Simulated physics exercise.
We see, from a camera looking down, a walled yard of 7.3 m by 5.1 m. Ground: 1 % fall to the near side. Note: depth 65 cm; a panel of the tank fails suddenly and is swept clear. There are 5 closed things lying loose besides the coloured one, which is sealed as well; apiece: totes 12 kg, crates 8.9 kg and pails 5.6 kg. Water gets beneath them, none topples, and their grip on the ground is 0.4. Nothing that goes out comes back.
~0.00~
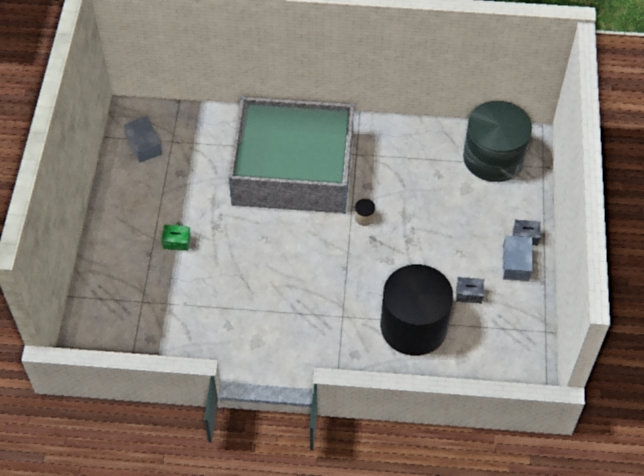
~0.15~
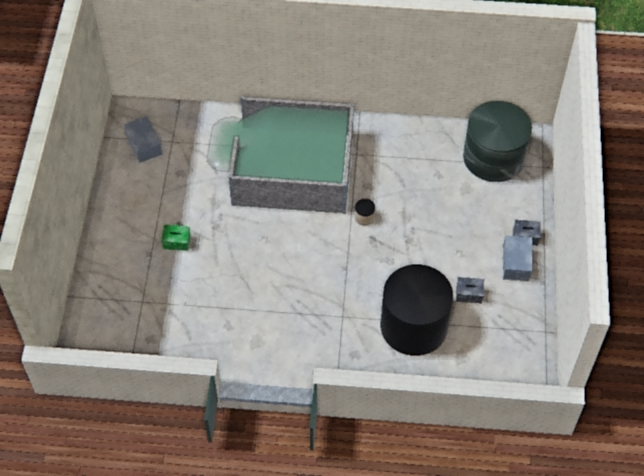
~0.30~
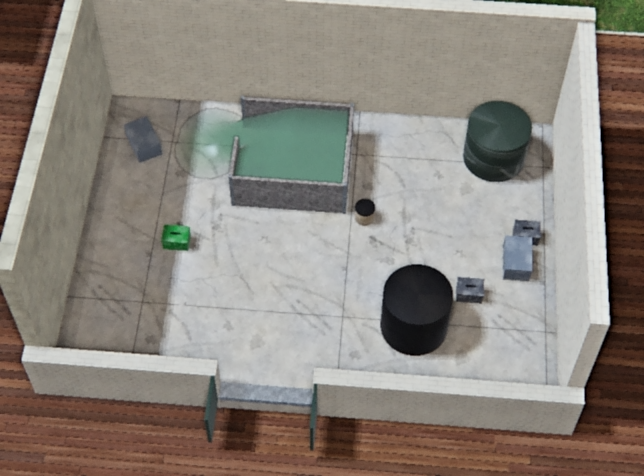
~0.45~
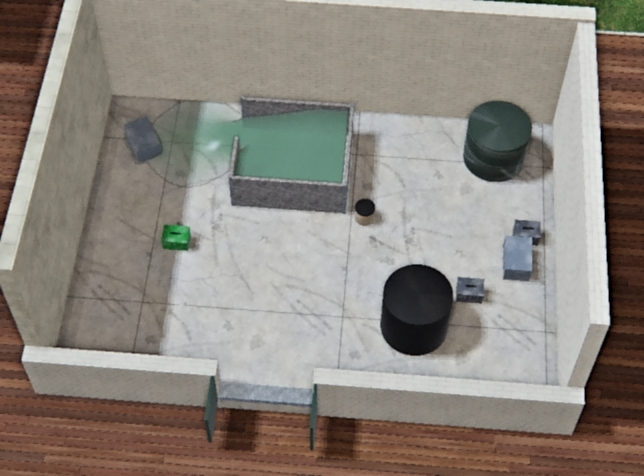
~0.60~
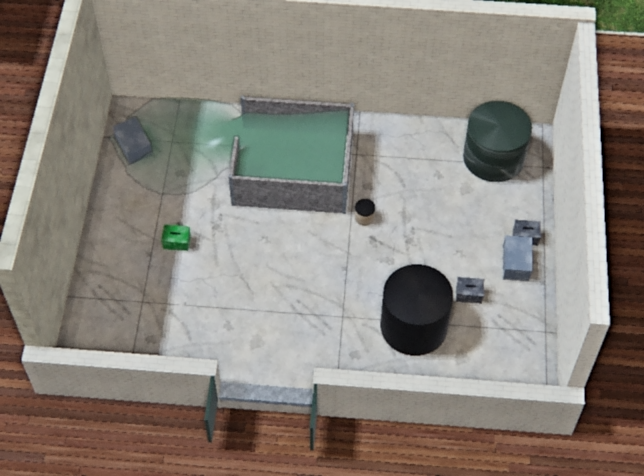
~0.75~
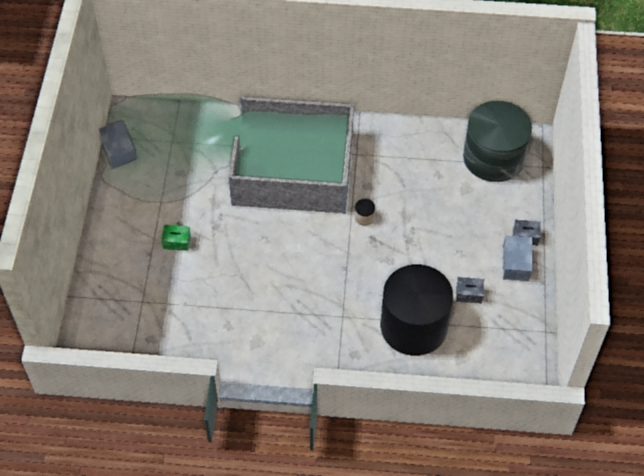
A walled tank's left side opens and water spreads left, shifting a gray box slightly.
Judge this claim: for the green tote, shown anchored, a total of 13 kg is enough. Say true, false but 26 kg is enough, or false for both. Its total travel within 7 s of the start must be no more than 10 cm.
I'd wager only the heavier one passes.
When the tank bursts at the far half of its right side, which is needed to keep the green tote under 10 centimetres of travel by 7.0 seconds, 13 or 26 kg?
Then the smaller load will do.
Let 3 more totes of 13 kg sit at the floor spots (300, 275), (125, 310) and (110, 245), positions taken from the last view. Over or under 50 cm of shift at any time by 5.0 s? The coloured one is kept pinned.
Results, in sequence: Not exceeded / exceeded / exceeded.
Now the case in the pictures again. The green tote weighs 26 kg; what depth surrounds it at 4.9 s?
Depth: Approx. 4 cm.
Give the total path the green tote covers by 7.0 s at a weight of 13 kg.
Total path: Approx. 40 cm.
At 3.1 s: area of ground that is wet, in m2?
Roughly 14 m2 of it is wet.
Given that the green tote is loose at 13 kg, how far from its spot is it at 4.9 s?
It would be some 40 cm from its spot.
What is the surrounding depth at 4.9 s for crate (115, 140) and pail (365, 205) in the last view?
First roughly 6 cm, second roughly 0 cm.
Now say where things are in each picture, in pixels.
The green tote at (175, 234), on the bottom; 2.6 m2 under water; 0 of 6 have shifted, in the first frame.
The green tote at (175, 234), on the bottom; 3.1 m2 under water; 0 of 6 have shifted, in the second frame.
The green tote at (175, 234) rests on the ground; 3.8 m2 under water; 0 of 6 have shifted, in the third frame.
The green tote at (175, 234) rests on the ground; water covers 4.7 m2; 0 of 6 have shifted, in the fourth frame.
The green tote at (175, 234) rests on the ground; water covers 5.5 m2; 1 of 6 have shifted, in the fifth frame.
The green tote at (175, 234) rests on the ground; water covers 6.4 m2; 1 of 6 have shifted, in the sixth frame.
After 1.4 s the green tote would be 0 cm from its start with 13 kg and 0 cm from its start with 26 kg; 0 cm of water round it then.
After 3.1 s the green tote would be 10 cm from its start with 13 kg and 0 cm from its start with 26 kg; 6 cm of water round it then.
After 4.9 s the green tote would be 41 cm from its start with 13 kg and 0 cm from its start with 26 kg; 4 cm of water round it then.
After 7.0 s the green tote would be 41 cm from its start with 13 kg and 0 cm from its start with 26 kg; 3 cm of water round it then.
